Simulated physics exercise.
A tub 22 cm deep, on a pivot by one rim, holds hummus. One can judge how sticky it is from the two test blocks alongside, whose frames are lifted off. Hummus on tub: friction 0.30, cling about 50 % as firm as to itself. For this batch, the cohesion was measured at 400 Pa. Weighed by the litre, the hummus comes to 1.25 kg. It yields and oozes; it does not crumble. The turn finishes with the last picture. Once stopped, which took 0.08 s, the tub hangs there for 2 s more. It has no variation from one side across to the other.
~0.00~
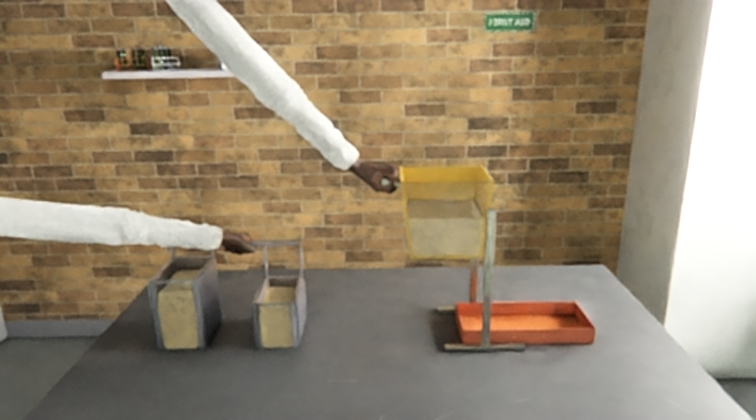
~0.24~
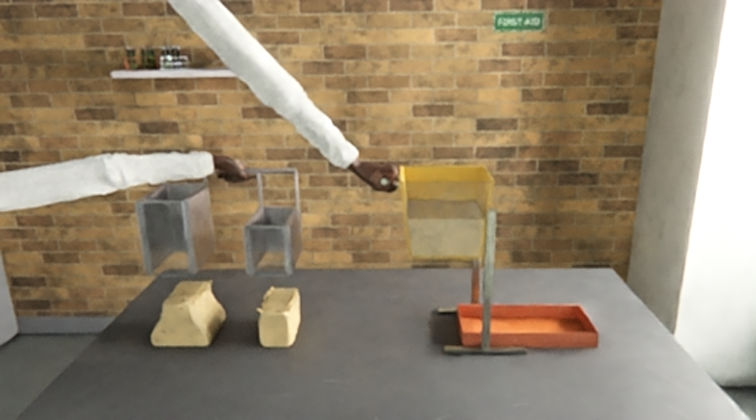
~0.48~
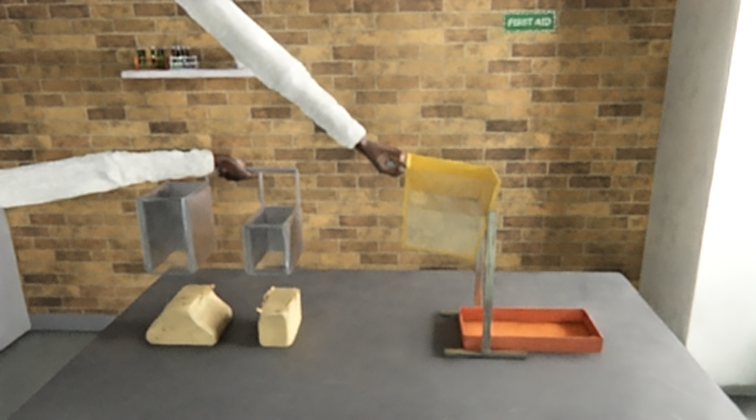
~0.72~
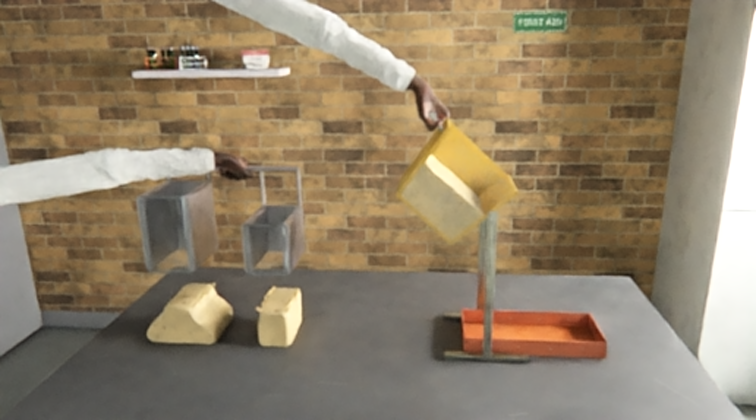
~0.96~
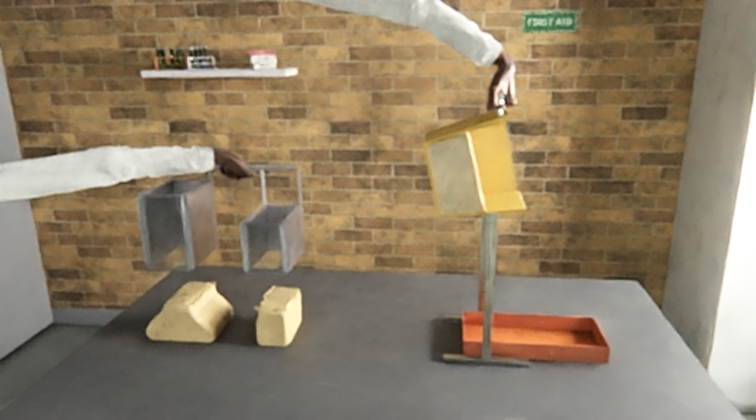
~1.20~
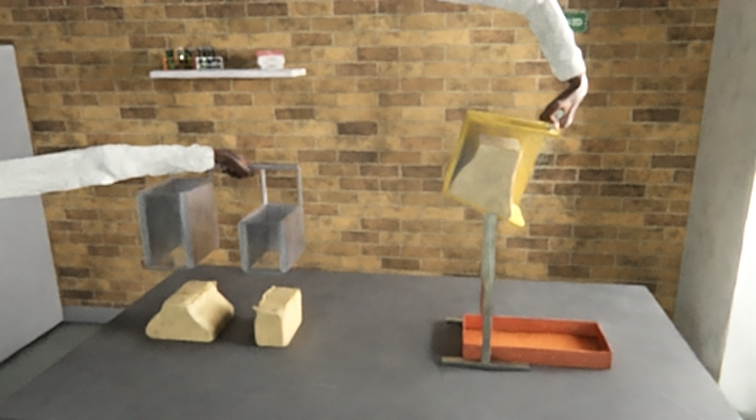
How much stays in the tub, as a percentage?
0 %.
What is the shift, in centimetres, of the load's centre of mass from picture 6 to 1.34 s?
Around 9 centimetres.
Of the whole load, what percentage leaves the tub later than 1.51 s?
It works out to some 18 per cent of the load.
By 1.34 s, the tub is at 107 degrees and holds 74 %.
By 1.51 s, the tub is at 107 degrees and holds 18 %.
By 1.68 s, the tub is at 107 degrees and holds 0 %.
By 1.85 s, the tub is at 107 degrees and holds 0 %.
By 3.20 s, at the end, the tub is at 107 degrees and holds 0 %.
